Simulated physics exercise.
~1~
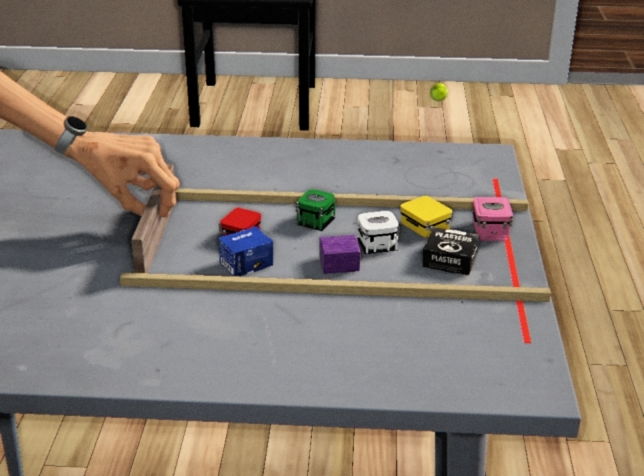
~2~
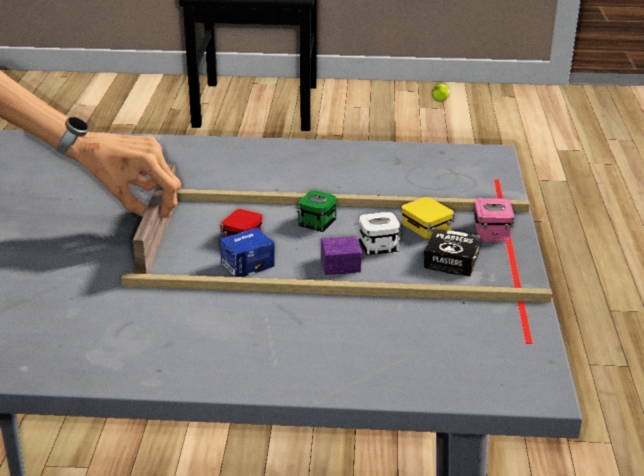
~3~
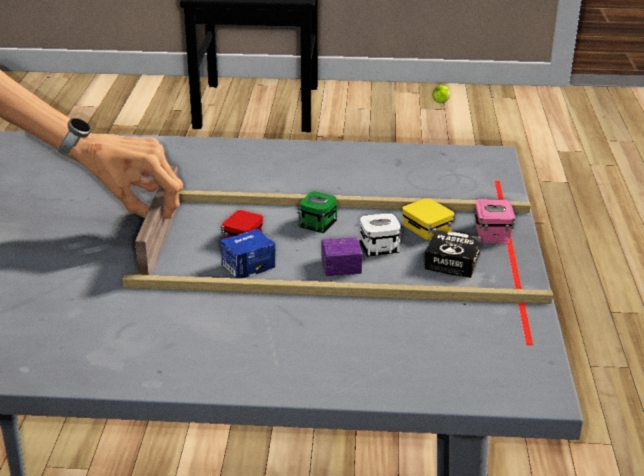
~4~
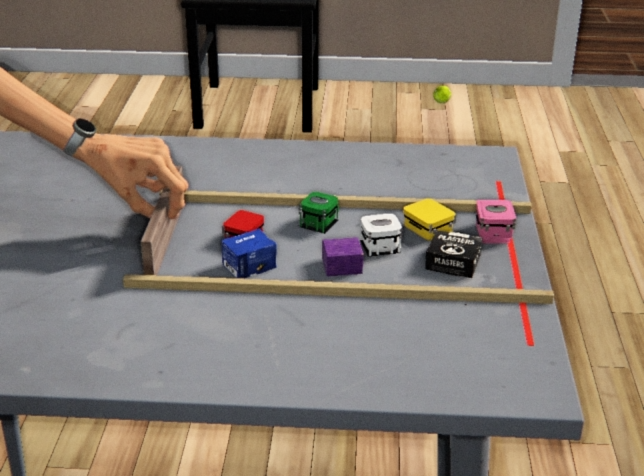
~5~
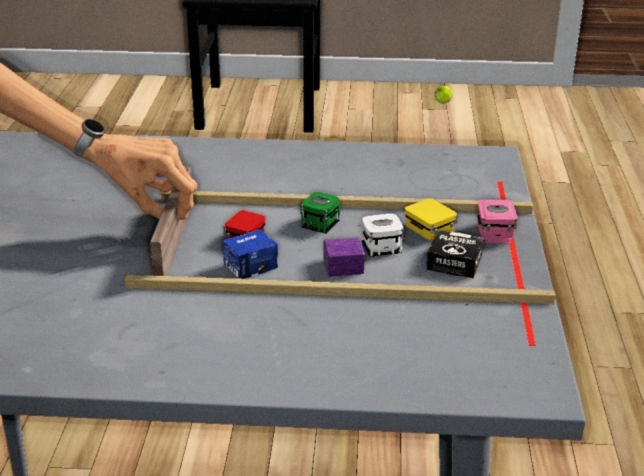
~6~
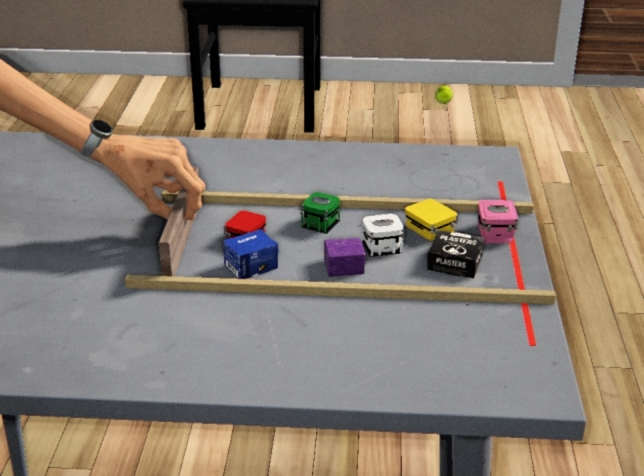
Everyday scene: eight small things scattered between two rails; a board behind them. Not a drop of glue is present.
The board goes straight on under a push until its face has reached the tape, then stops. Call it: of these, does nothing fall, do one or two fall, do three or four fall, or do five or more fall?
Five or more fall.
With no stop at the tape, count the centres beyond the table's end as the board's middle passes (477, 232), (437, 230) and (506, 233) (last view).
Taking the places in turn, the counts are 2, 0 and 5.
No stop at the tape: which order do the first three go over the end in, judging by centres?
In order: The black box, then the pink case, then the purple block.
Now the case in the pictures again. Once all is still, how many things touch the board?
The count in contact is 3.
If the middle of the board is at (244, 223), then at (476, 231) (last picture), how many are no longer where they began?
Tally at point one: 2; at point two: 8.
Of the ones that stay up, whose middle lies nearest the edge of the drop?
Blue box.
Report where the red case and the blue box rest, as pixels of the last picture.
Red case: About (529, 242); blue box: About (547, 272).
Soon after, none off yet; pink case at rest near (497, 221); black box at rest near (456, 253); yellow case at rest near (431, 221).
After that, none off yet; pink case at rest near (497, 221); black box displaced a little near (479, 250); yellow case moving near (438, 219).
And then, none off yet; pink case tilting a little near (551, 222); black box tilting well over near (565, 263); yellow case displaced well along near (510, 215).
In the end, the number that fall off is five or more; gone, purple block, white case, yellow case, black box and pink case.
